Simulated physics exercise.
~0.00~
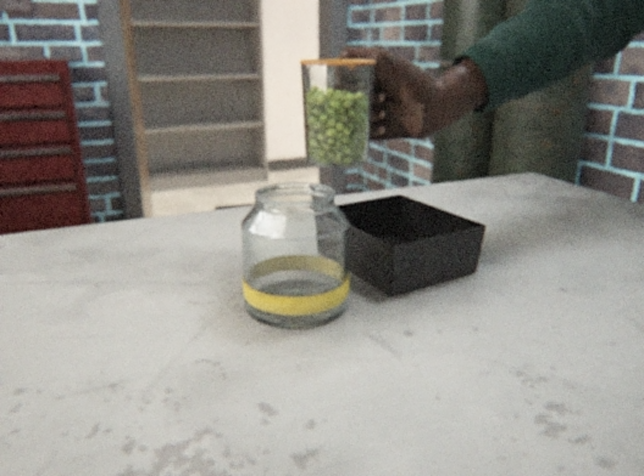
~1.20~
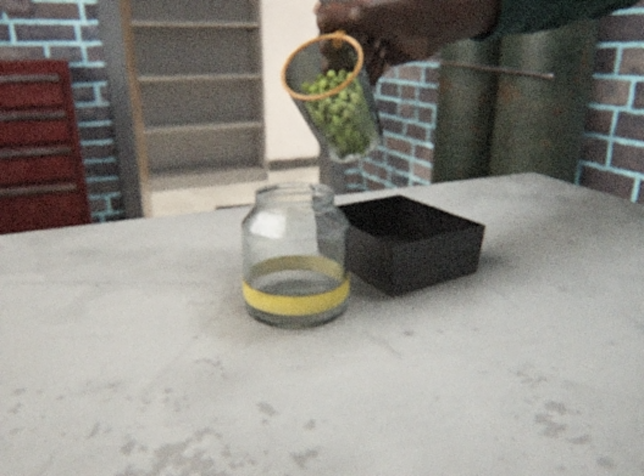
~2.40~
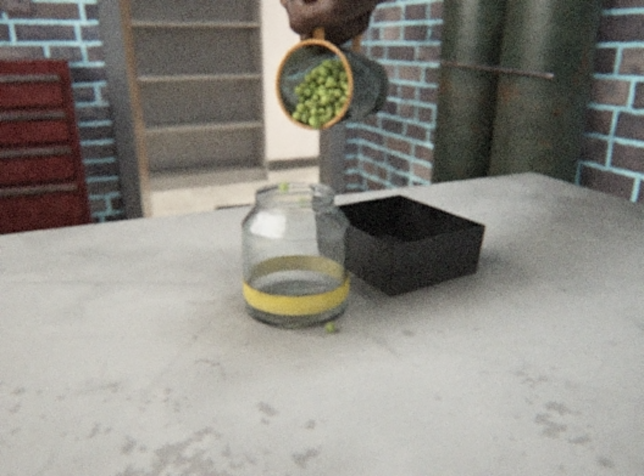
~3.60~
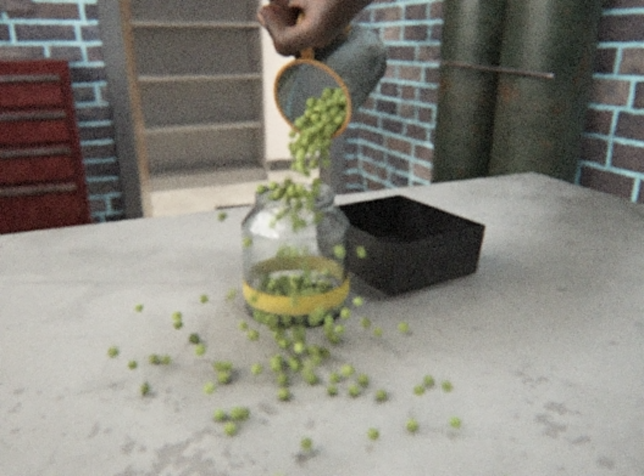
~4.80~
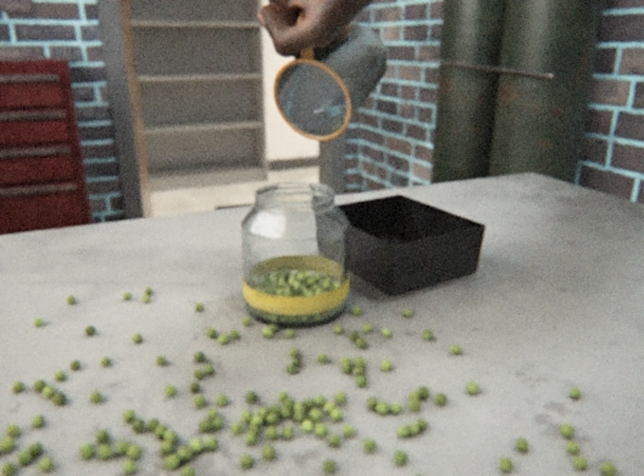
On a table, a hand tips green peas into a jar, scattering many around it.
